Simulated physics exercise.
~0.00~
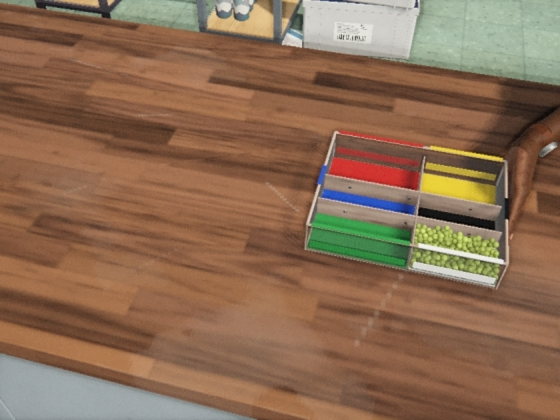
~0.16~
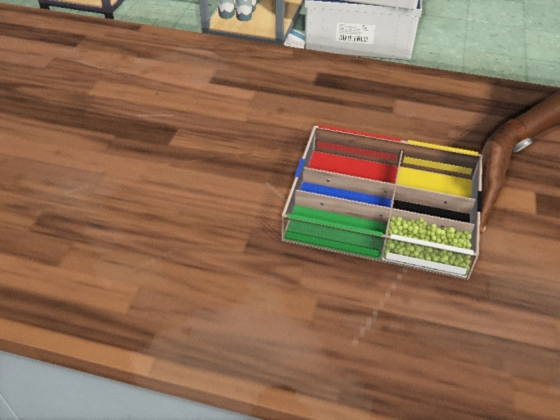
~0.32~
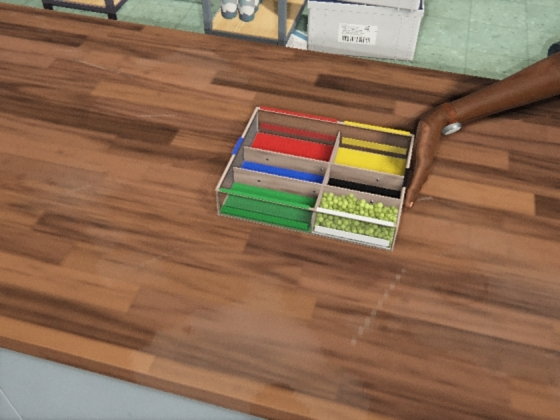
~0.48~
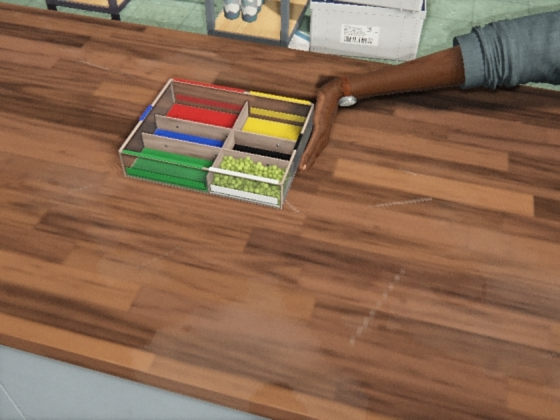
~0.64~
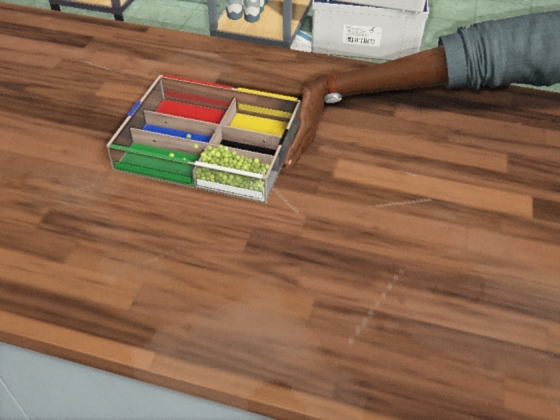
A divided tray with green peas in one compartment sliding left across a wooden counter, a hand at its right side throughout.
